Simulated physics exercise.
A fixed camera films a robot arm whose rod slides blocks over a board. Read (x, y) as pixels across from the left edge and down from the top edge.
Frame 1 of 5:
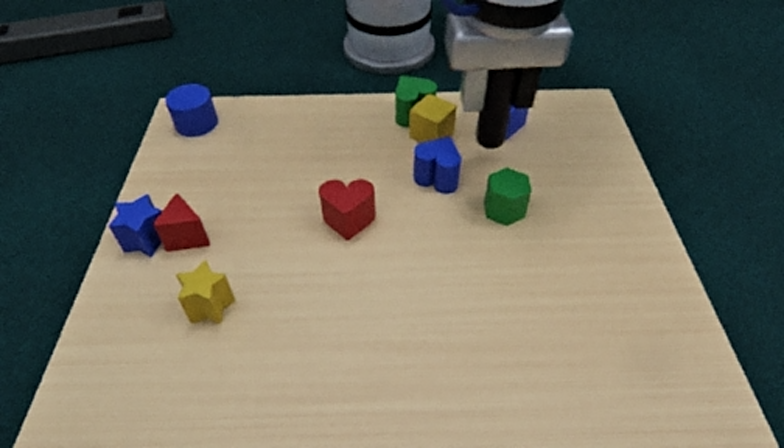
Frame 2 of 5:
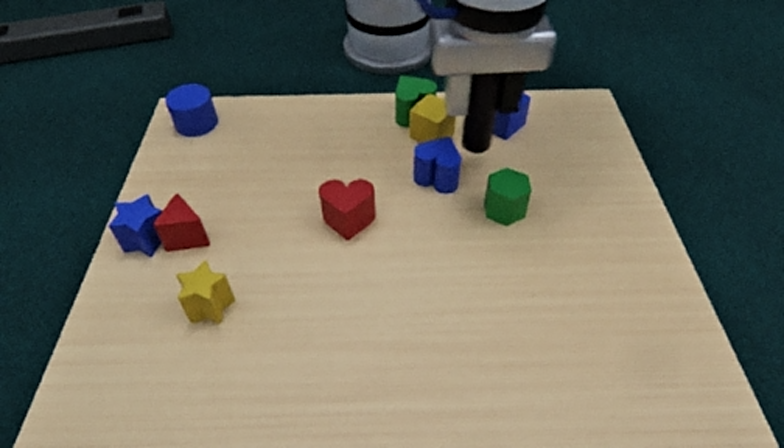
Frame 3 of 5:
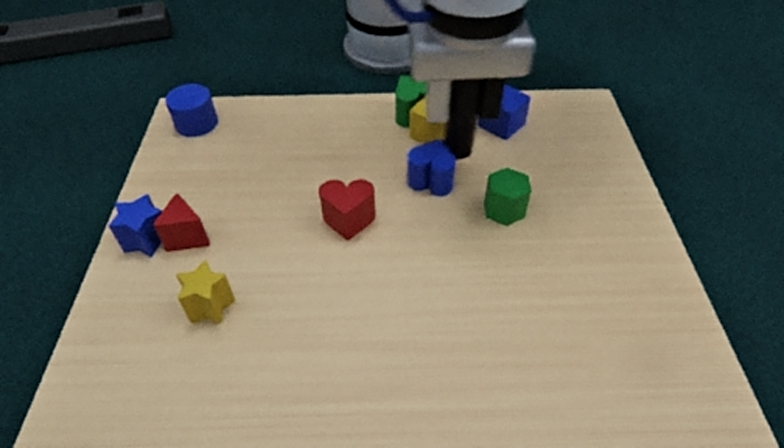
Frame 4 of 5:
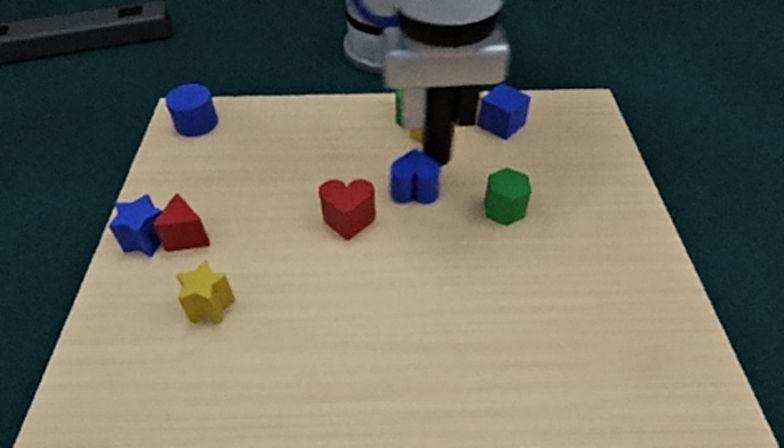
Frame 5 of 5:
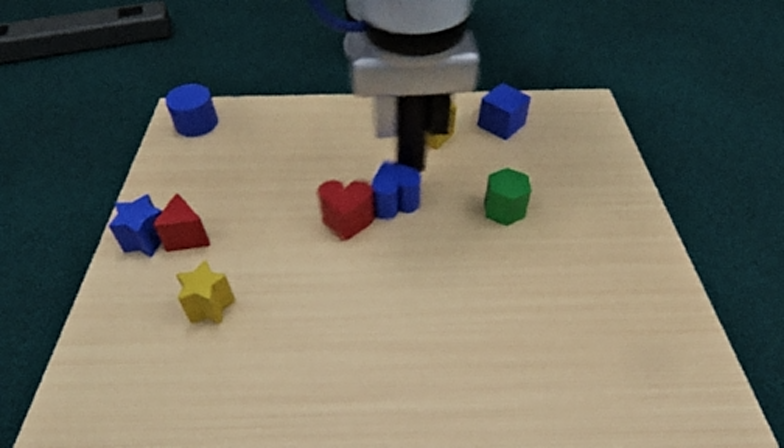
We see a robotic arm with a dark rod move left across a table of colored blocks, then push the blue heart-shaped block left and slightly toward the viewer until it is beside the red heart-shaped block.
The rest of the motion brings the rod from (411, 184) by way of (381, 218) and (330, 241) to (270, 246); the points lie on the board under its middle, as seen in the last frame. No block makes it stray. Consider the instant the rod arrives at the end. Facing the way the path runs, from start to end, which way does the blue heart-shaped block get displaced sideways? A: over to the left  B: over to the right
I choose A.
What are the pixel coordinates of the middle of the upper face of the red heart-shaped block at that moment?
About (229, 216).
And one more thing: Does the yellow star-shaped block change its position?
In short: No.
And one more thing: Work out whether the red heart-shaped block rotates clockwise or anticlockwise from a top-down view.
From above, clockwise.
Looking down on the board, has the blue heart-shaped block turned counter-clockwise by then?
I believe so.
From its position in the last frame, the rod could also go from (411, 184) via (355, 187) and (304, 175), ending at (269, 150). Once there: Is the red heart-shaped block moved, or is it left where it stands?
Here the red heart-shaped block moves off its spot.
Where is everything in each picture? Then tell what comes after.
Lower end of the rod (490, 141), tops of blocks, red triangular piece (176, 212), yellow star-shaped block (199, 281), red heart-shaped block (346, 193), blue heart-shaped block (440, 151), in the first frame.
Rod (476, 146), blocks as before, in the second frame.
Rod (458, 151), blue heart-shaped block (433, 155), in the third frame.
Rod (436, 158), blue heart-shaped block (415, 165), in the fourth frame.
Rod (411, 167), red triangular piece (176, 212), yellow star-shaped block (199, 281), red heart-shaped block (345, 193), blue heart-shaped block (394, 177), in the fifth frame.
What follows on the original path. One third of the way, rod (380, 201); red heart-shaped block (326, 205), turned 60° clockwise; blue heart-shaped block (371, 217), turned 20° anticlockwise.
Two thirds of the way, rod (326, 225); red heart-shaped block (291, 212), turned 95° clockwise; blue heart-shaped block (358, 236), turned 45° anticlockwise.
At the end, rod (265, 230); red triangular piece not moved; yellow star-shaped block not moved; red heart-shaped block (229, 216), turned 95° clockwise; blue heart-shaped block (358, 236), turned 45° anticlockwise.
